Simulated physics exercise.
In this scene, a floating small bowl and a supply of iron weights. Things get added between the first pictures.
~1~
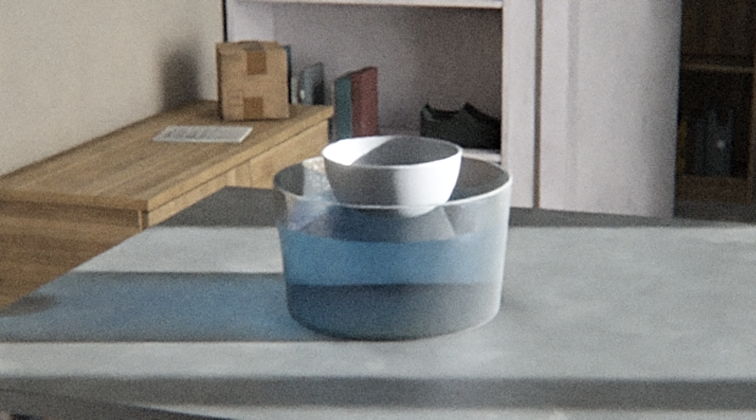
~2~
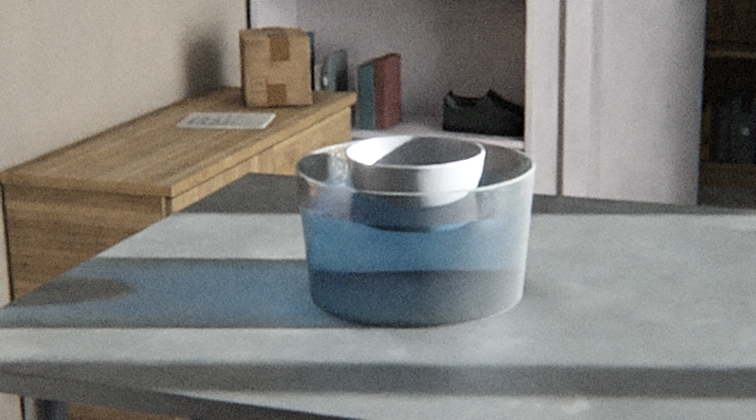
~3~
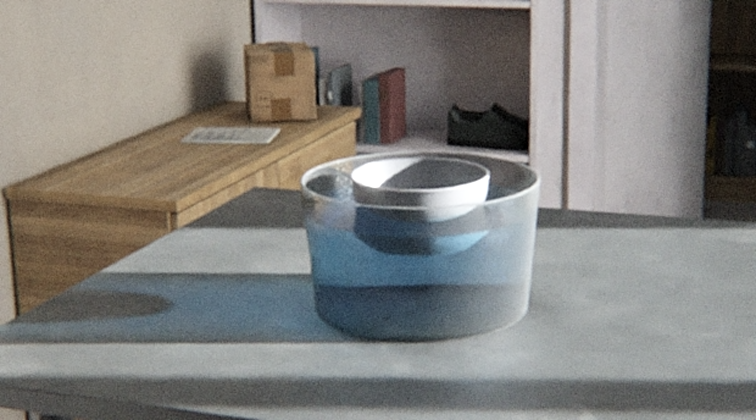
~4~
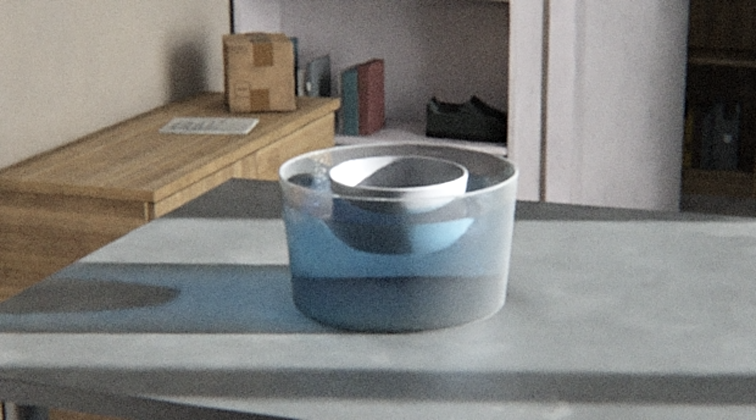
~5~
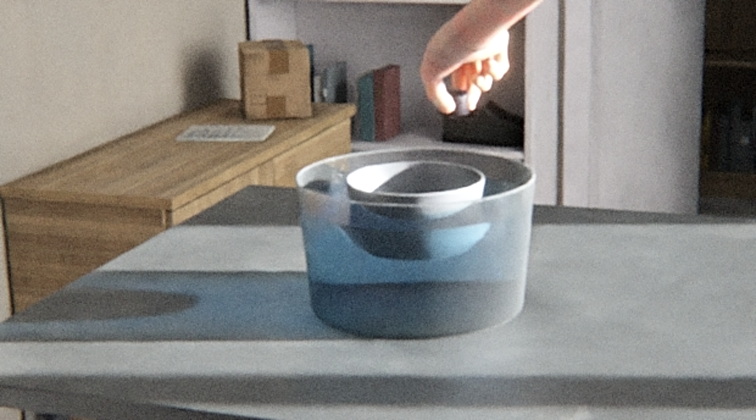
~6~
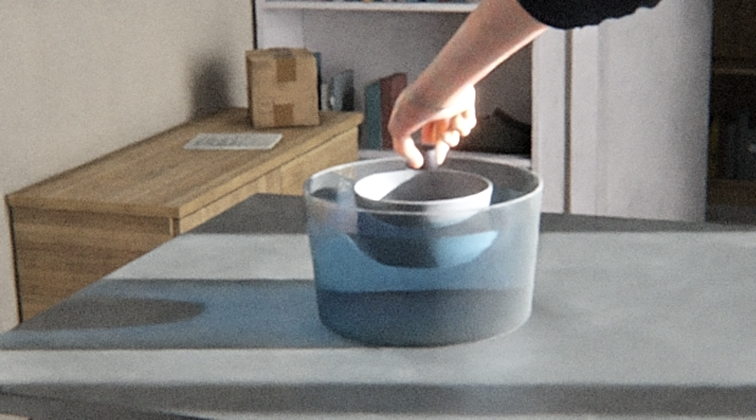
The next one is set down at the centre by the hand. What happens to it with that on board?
It is fine.
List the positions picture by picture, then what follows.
The first frame shows small bowl (392, 152) empty; most of its side above the surface.
The second frame shows small bowl (415, 152) with one aboard; about two thirds of its side above the surface.
The third frame shows small bowl (420, 175) with two aboard; about half of its side above the surface.
The fourth frame shows small bowl (398, 174) with three aboard; about a third of its side above the surface.
The fifth frame shows small bowl (415, 179) with three aboard; about a third of its side above the surface; the next iron weight in the hand at (453, 102).
The sixth frame shows small bowl (422, 187) with three aboard; about a third of its side above the surface; the next iron weight in the hand at (422, 157).
Soon after, the iron weight is in and the small bowl dips.
Later, it steadies; about a fifth of its side above the surface.
In the end, the small bowl floats; about a fifth of its side above the surface.
